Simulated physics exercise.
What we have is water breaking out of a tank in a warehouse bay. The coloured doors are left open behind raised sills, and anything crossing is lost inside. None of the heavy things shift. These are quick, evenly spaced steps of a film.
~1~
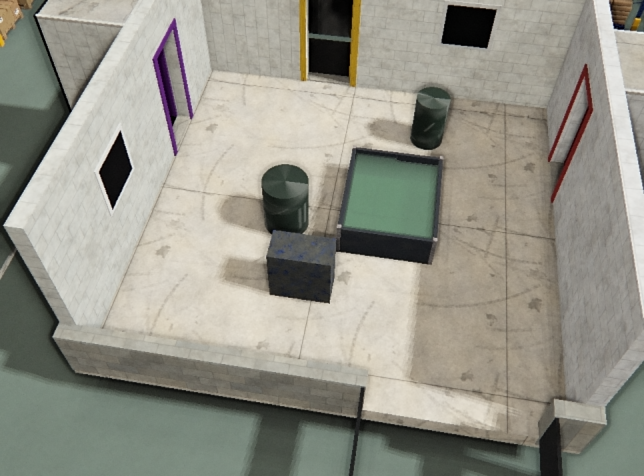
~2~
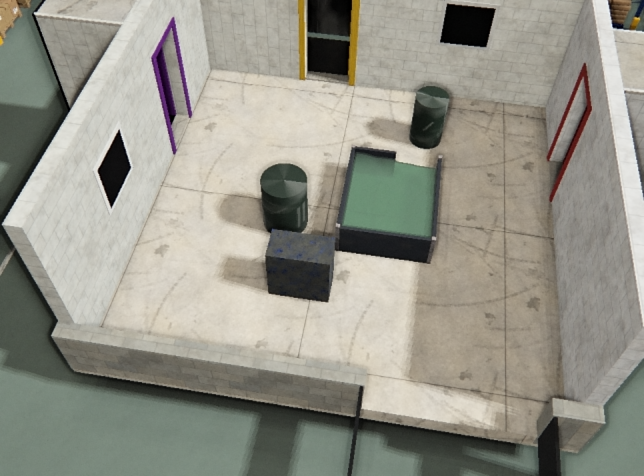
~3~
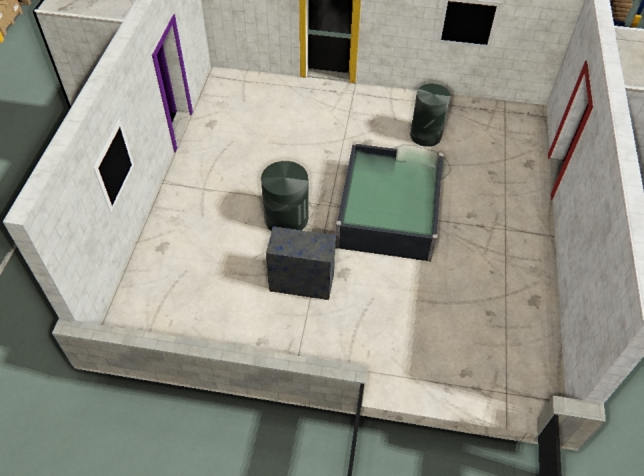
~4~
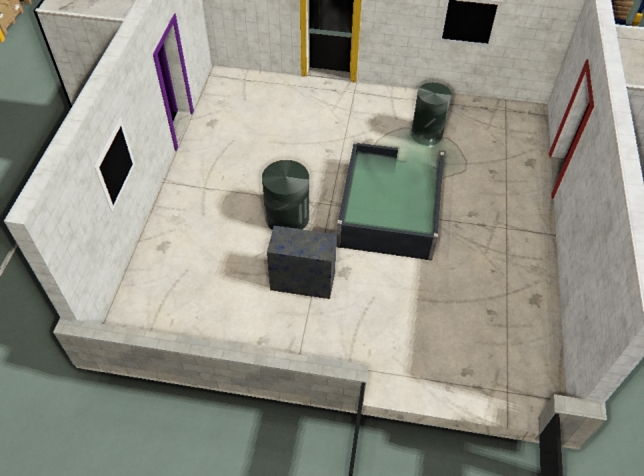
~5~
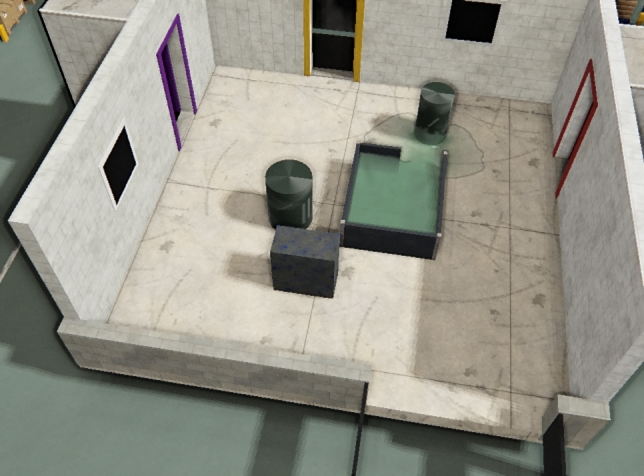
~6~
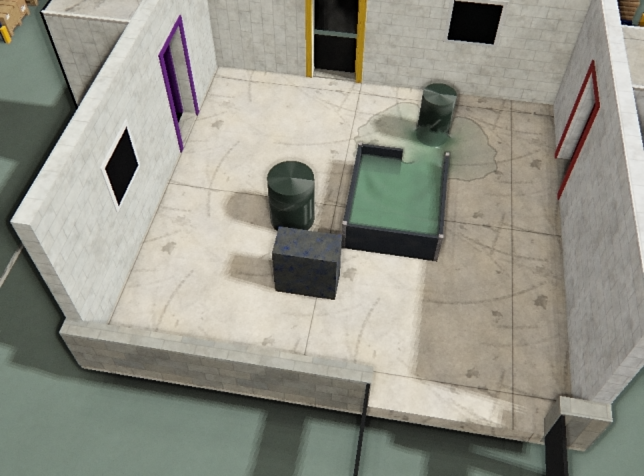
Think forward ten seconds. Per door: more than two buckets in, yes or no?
Purple door no, yellow door yes, red door yes.
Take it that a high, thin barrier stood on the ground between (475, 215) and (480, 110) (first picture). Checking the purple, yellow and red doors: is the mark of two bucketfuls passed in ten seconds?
Going door by door, the purple door remains below the mark, the yellow door gets past the mark and the red door remains below the mark.
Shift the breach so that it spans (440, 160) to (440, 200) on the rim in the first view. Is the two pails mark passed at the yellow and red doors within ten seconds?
I'd say the yellow door lets in too little, and the red door ends up above.
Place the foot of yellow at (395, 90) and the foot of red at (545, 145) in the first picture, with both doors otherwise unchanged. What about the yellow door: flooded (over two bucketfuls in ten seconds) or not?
Well, in that case the yellow tops the limit.
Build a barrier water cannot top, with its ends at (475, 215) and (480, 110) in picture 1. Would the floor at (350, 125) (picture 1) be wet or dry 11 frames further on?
Submerged.
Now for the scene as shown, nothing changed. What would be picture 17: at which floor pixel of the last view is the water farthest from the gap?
My estimate: Roughly (276, 78).
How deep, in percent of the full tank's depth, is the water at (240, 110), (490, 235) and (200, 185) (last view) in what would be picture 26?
2, 0 and 0 in a hundred, in turn.
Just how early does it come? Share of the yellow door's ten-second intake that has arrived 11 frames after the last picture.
About 15 %.
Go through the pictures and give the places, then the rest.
In the first frame, the tank at (392, 195) is whole and still.
In the second frame, the front is at a hidden place, out from the gap on the tank's far side.
In the third frame, water pours out on the tank's far side and has run to (403, 148).
In the fourth frame, the front is at (403, 131), out from the gap on the tank's far side.
In the fifth frame, the front is at (411, 117), out from the gap on the tank's far side.
In the sixth frame, the front is at (402, 106), out from the gap on the tank's far side.
A moment on, water covers 15 % of the floor; the purple door not reached, the yellow door not reached, the red door not reached.
Next, water covers 25 % of the floor; the purple door not reached, the yellow door under two buckets in, the red door under two buckets in.
Then, water covers 30 % of the floor; the purple door not reached, the yellow door over two buckets in, the red door over two buckets in.
Later, water covers 40 % of the floor; the purple door wet at the sill, nothing in, the yellow door over two buckets in, the red door over two buckets in.
In the end, water covers 70 % of the floor; the purple door wet at the sill, nothing in, the yellow door over two buckets in, the red door far over two buckets in.
